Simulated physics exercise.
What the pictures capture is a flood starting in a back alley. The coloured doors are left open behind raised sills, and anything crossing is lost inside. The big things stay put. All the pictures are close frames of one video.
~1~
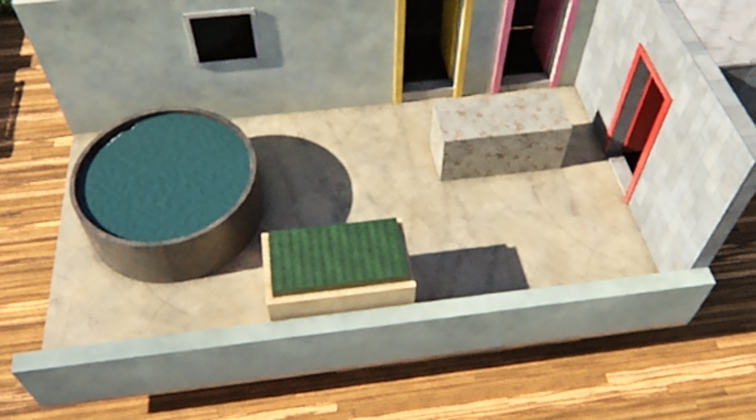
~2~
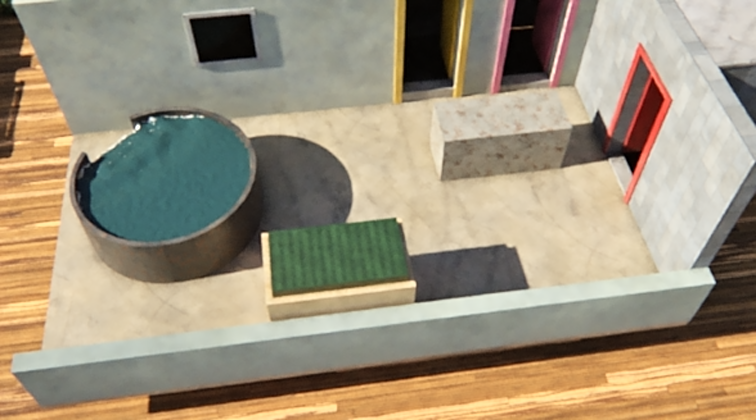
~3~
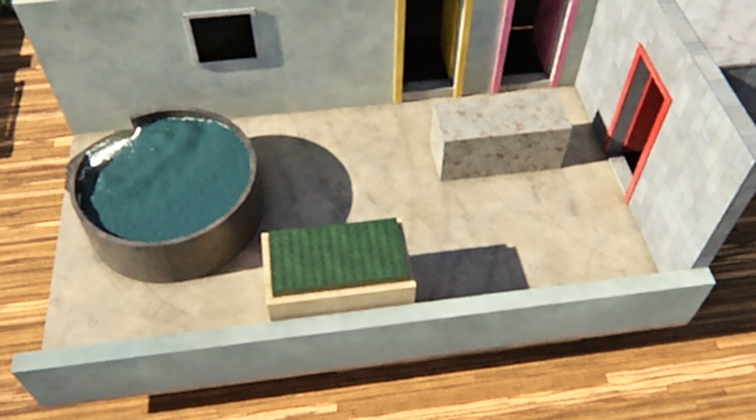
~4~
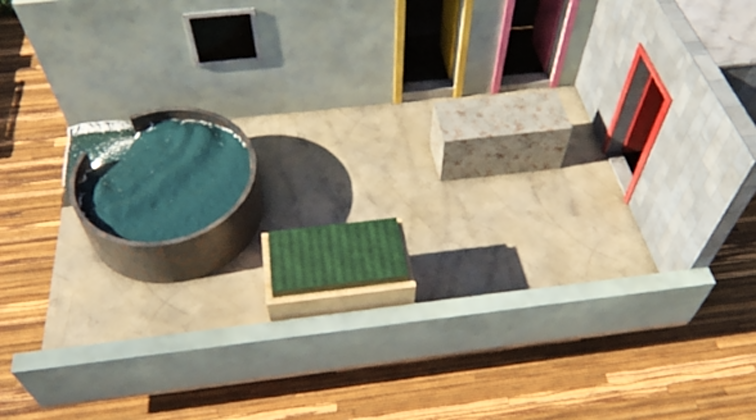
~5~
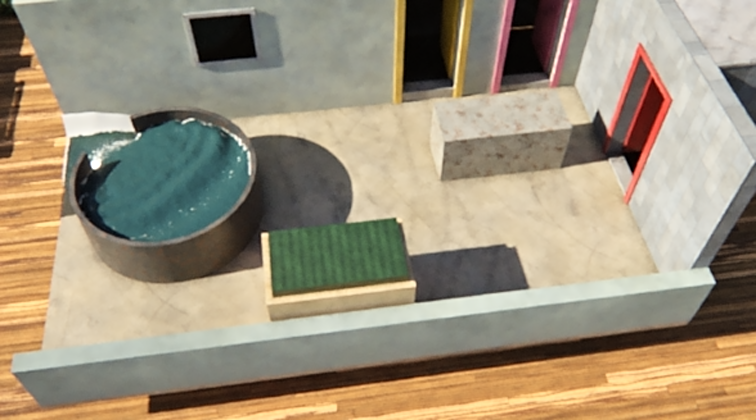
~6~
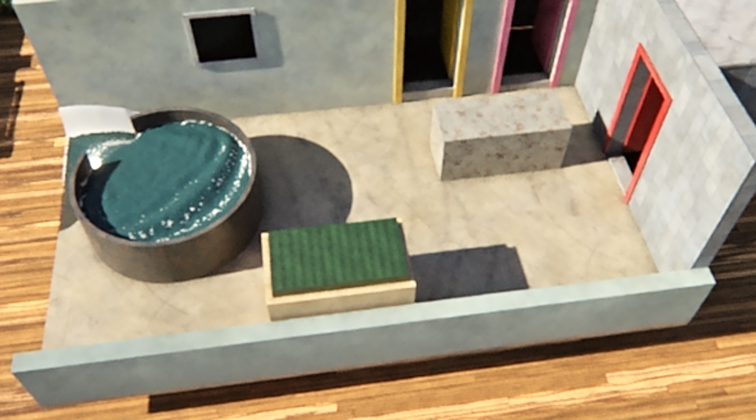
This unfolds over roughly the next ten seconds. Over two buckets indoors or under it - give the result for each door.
The yellow door comes in under. The pink door comes in under. The red door comes in under.
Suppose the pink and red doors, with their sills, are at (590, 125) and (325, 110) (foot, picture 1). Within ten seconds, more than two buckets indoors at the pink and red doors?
I'd expect the pink door remains short of it, and the red door remains short of it too.
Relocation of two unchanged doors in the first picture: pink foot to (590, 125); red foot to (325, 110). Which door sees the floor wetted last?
Dead last is the pink-painted one.
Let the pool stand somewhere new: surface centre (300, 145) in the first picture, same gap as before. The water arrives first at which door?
I'd go with the door marked yellow.
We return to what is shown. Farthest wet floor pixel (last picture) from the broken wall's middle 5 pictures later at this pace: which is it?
Roughly (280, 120).
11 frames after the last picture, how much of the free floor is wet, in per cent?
I'd put it at roughly 15 per cent.
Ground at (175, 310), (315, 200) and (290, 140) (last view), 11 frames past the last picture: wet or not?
Lab note, in the order given: Unwetted, unwetted, wet through.
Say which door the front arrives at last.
The one in red.
A moment on, water covers 10 % of the floor; the yellow door not reached, the pink door not reached, the red door not reached.
Next, water covers 15 % of the floor; the yellow door not reached, the pink door not reached, the red door not reached.
Then, water covers 25 % of the floor; the yellow door wet at the sill, nothing in, the pink door not reached, the red door not reached.
Later, water covers 35 % of the floor; the yellow door wet at the sill, nothing in, the pink door wet at the sill, nothing in, the red door wet at the sill, nothing in.
In the end, water covers 60 % of the floor; the yellow door wet at the sill, nothing in, the pink door wet at the sill, nothing in, the red door wet at the sill, nothing in.
